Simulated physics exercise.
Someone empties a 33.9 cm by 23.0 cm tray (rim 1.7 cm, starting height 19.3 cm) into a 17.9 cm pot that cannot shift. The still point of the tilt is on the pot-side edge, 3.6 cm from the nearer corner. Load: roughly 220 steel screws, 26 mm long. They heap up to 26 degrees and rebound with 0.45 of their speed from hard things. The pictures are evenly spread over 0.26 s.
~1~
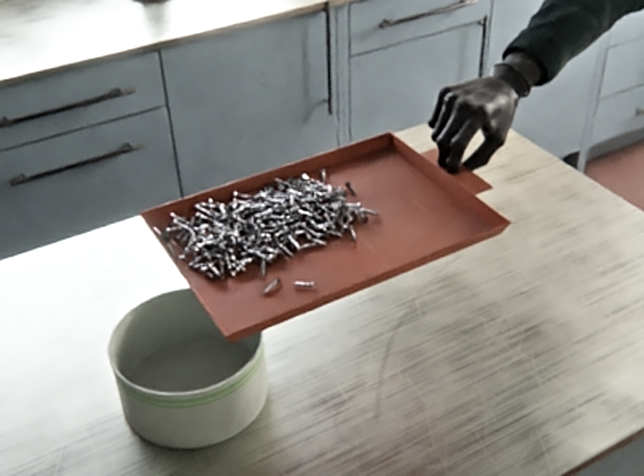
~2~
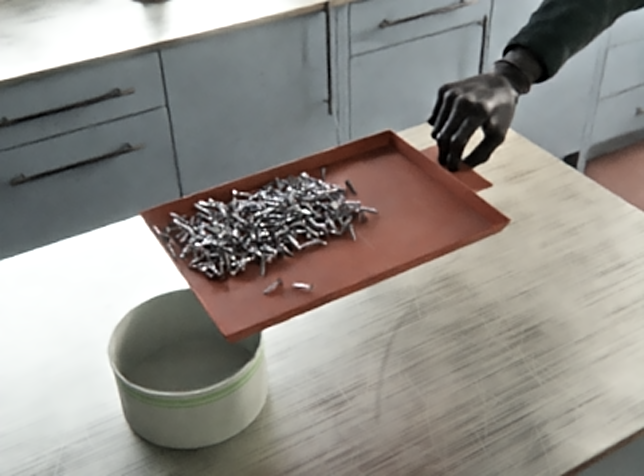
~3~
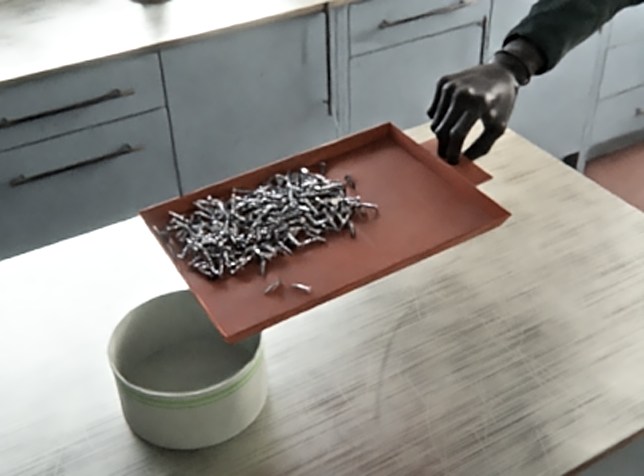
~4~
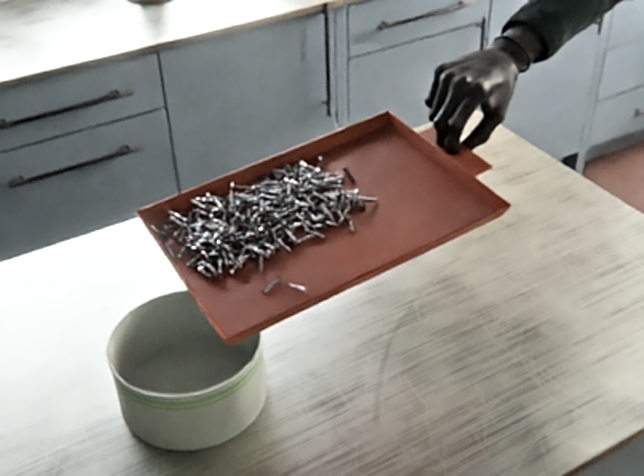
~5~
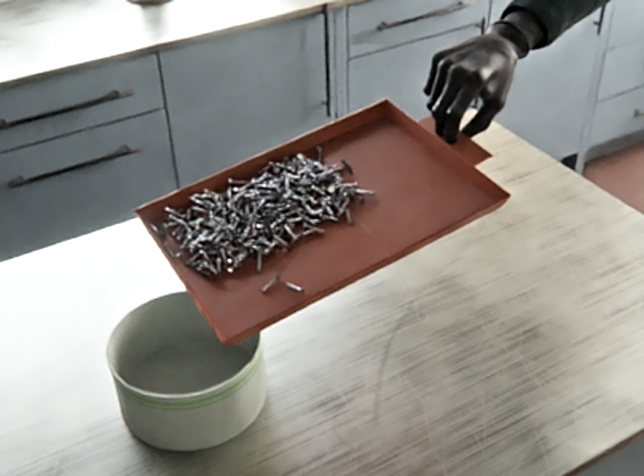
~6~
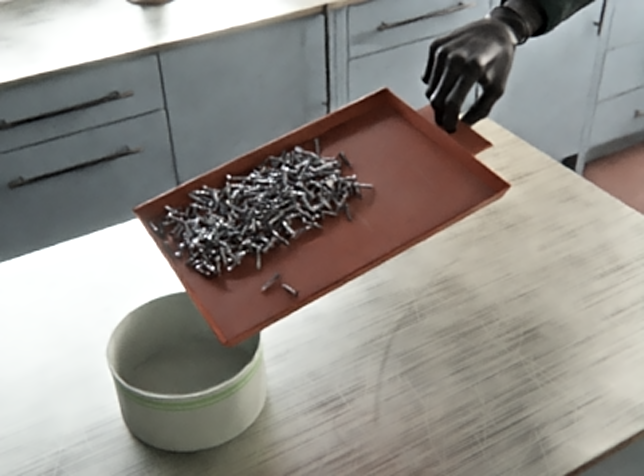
In a kitchen, a dark hand slowly raising the right end of a red-brown tray of metal screws beside a pale pot.
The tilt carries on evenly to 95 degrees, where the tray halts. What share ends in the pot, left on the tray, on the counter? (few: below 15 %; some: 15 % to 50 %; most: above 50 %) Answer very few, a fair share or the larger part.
Pot a fair share, tray very few, counter the larger part.
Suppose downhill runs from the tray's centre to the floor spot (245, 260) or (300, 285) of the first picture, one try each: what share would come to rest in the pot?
Some 75 and 0 per cent.
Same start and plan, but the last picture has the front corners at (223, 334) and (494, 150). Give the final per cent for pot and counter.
Pot 70, counter 30.
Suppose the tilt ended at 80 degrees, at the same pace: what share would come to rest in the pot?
In that case some 30 per cent.
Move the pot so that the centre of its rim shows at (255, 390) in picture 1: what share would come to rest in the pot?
About 45 per cent.
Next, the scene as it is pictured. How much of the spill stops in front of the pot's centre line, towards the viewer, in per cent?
About 100 per cent.
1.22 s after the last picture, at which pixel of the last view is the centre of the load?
Near (189, 437).
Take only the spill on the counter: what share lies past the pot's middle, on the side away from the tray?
Some 90 per cent.
Then, 0.73 s after the last picture, tilt 50 degrees; the tray holds 90 %, the pot 0 %.
Then, 1.22 s after the last picture, tilt 76 degrees; the tray holds 40 %, the pot 20 %.
Then, 1.78 s after the last picture, tilt 95 degrees; the tray holds 0 %, the pot 30 %.
In the end, pot 30 %, tray 0 %, counter 70 %.
